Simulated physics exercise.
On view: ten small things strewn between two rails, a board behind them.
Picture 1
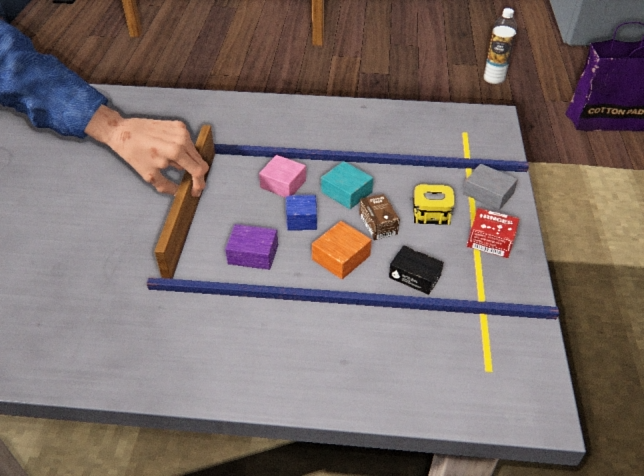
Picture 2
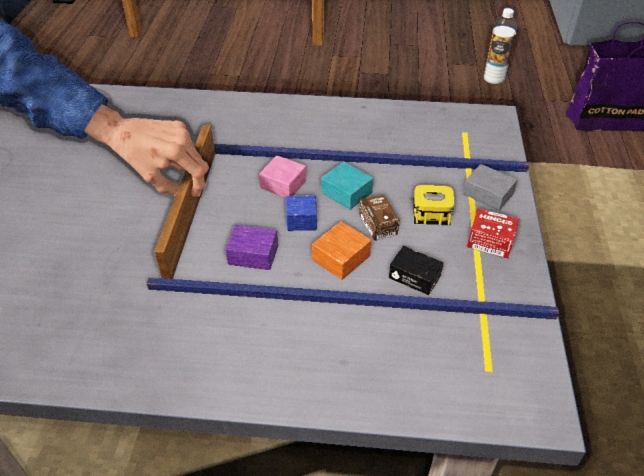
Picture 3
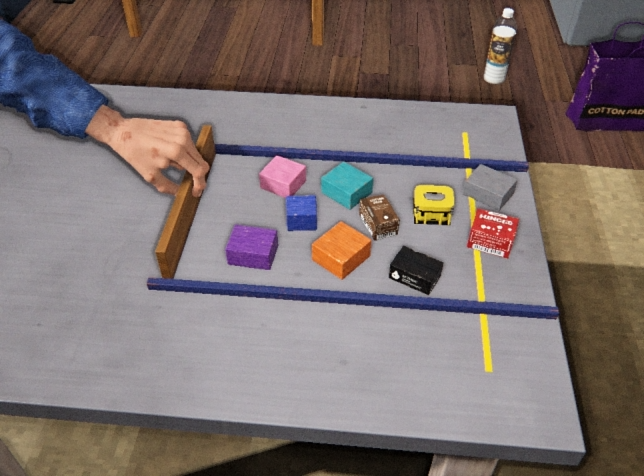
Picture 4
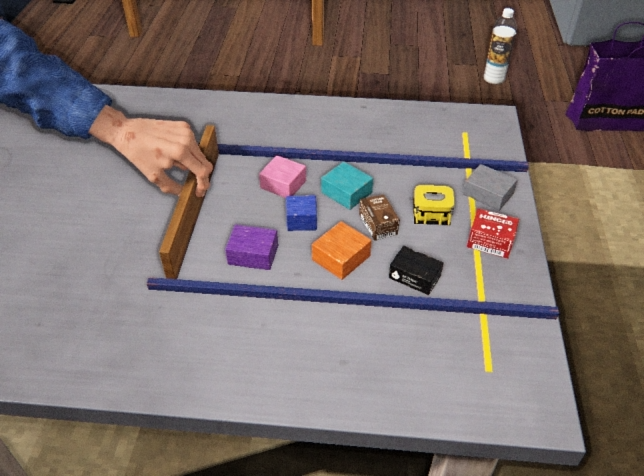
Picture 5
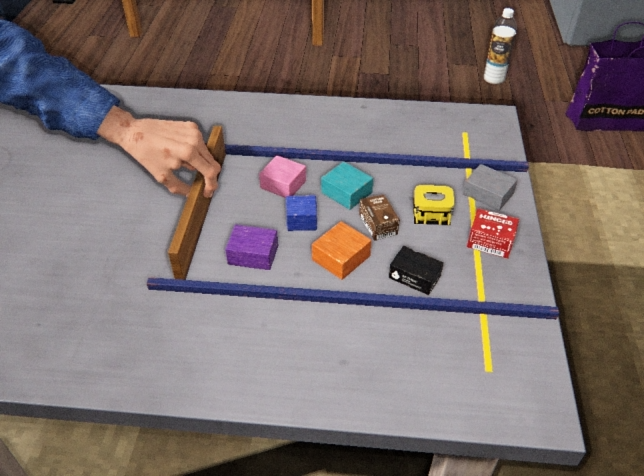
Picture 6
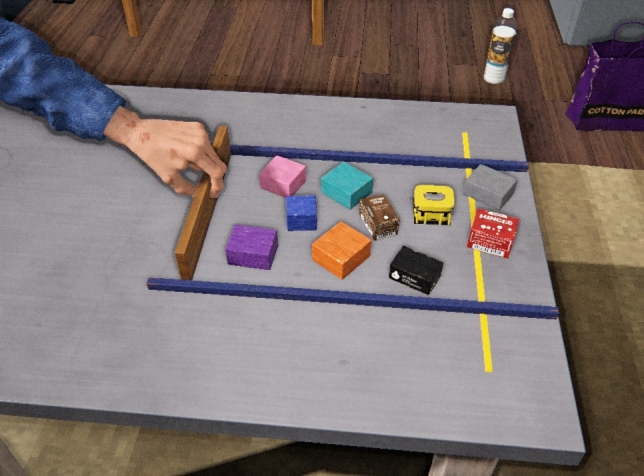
The video shows a hand holding a wooden board upright at the left end of two blue rails on a grey table, then sliding it slightly right toward scattered colourful blocks and small items, which stay still.
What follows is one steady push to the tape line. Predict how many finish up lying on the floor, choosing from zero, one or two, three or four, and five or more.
My prediction is three or four.
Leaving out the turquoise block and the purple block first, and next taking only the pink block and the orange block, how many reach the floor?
You'd count 2 the first time and 2 the second time.
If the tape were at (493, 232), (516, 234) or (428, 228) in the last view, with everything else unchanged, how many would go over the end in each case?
Try 1: 6; try 2: 7; try 3: 0.
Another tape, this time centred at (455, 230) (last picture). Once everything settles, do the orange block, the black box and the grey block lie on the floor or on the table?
In short: Orange block safe, black box gone, grey block gone.
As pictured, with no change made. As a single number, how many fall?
4.
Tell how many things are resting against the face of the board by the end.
It touches 3.
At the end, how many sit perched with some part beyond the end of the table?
Count: 2.
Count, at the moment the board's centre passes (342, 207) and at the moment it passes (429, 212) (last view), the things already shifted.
Counts: 8, 10.
Soon after, none off yet; grey block at rest near (490, 187); red box at rest near (493, 233); yellow case at rest near (433, 205).
At rest, the number that fall off is three or four; fallen, black box, yellow case, red box and grey block.
